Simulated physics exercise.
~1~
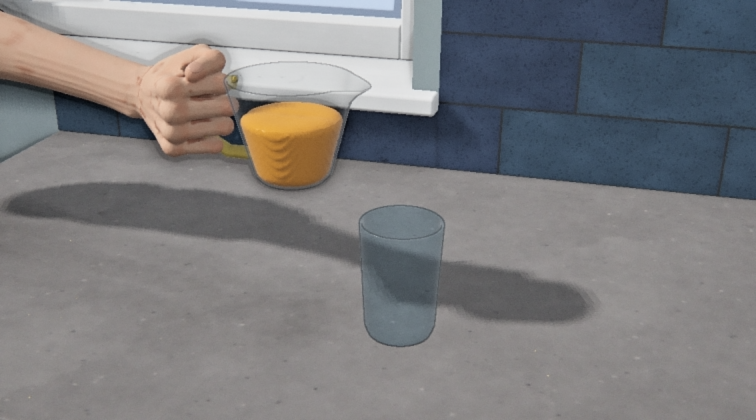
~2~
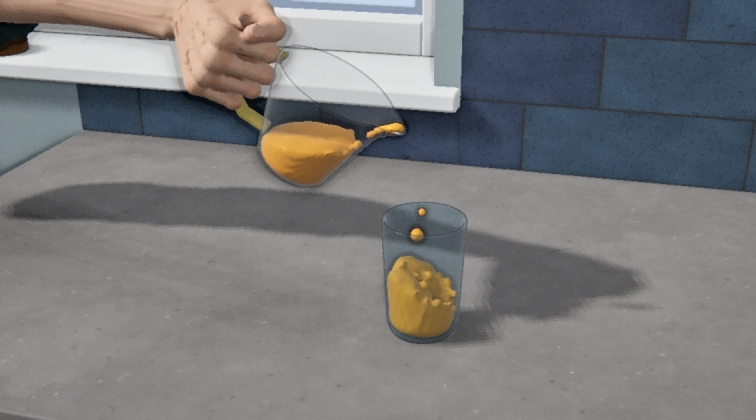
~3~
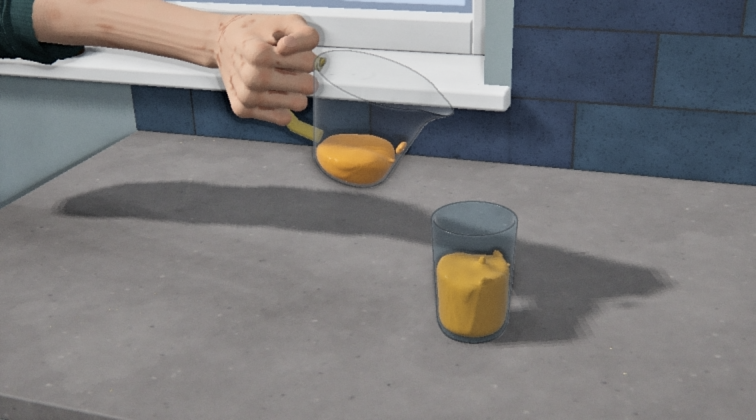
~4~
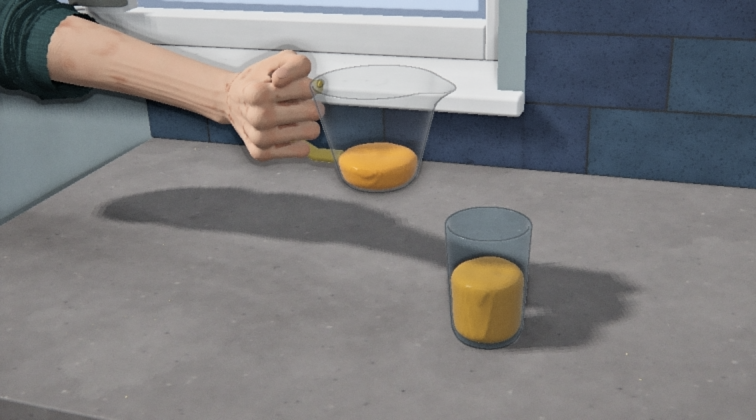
A hand tips a clear jug twice, leaving orange juice in both jug and tumbler.
